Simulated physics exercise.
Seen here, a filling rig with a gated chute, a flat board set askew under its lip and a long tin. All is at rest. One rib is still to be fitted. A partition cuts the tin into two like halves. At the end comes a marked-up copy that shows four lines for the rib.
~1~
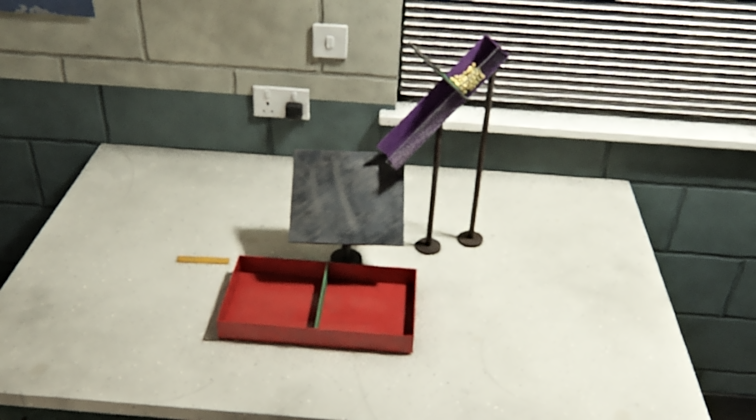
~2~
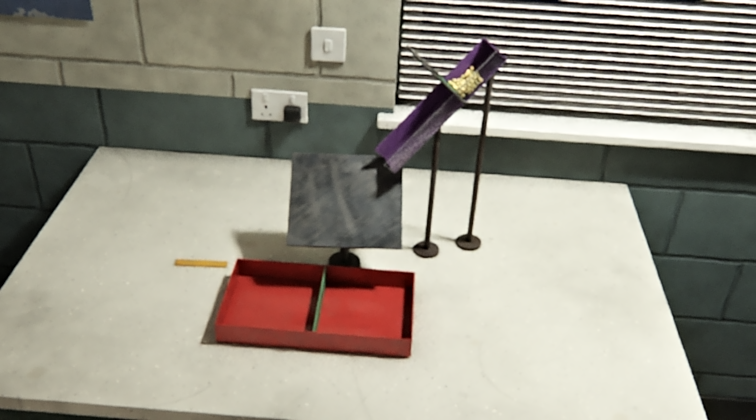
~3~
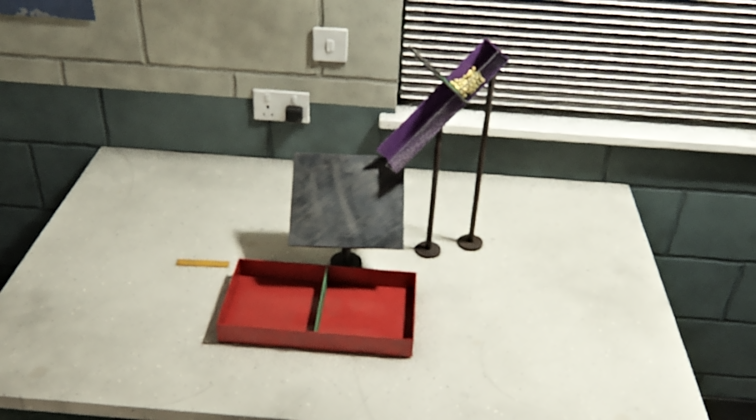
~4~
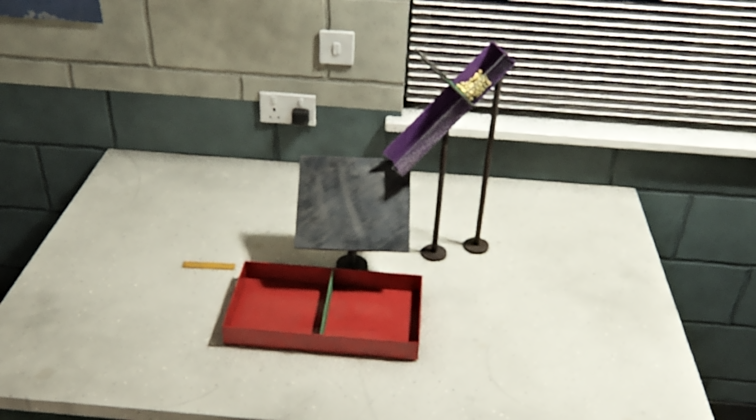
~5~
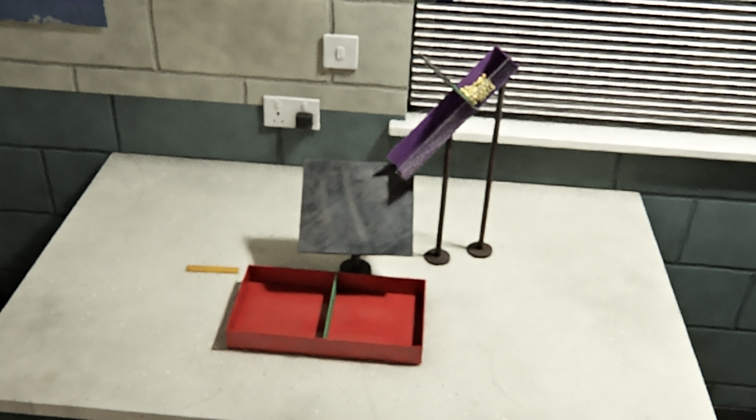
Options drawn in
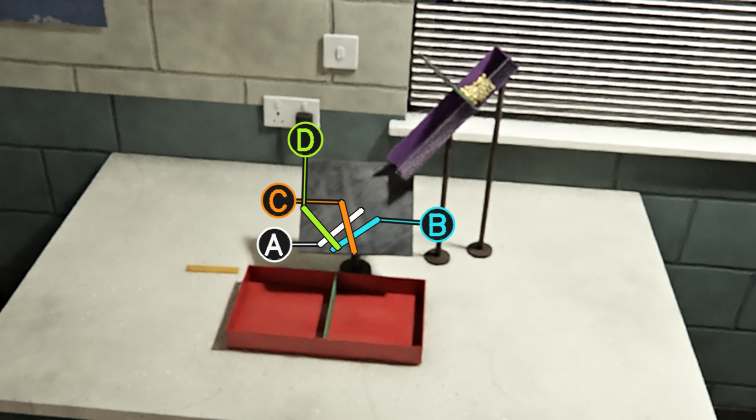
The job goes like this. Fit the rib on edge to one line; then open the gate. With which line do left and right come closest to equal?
It is A.
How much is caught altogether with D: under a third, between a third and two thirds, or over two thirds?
It is over two thirds.
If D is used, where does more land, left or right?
The right half.
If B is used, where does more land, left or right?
Left.
On the marked copy, line A from (361, 210) to (320, 244); line B from (377, 219) to (332, 249); line C from (341, 202) to (354, 251); line D from (303, 208) to (337, 247).
With A, of what is caught, about half in the left half, about half in the right.
With B, of what is caught, nearly all in the left half, a small part in the right.
With C, of what is caught, none in the left half, all in the right.
With D, of what is caught, a small part in the left half, nearly all in the right.
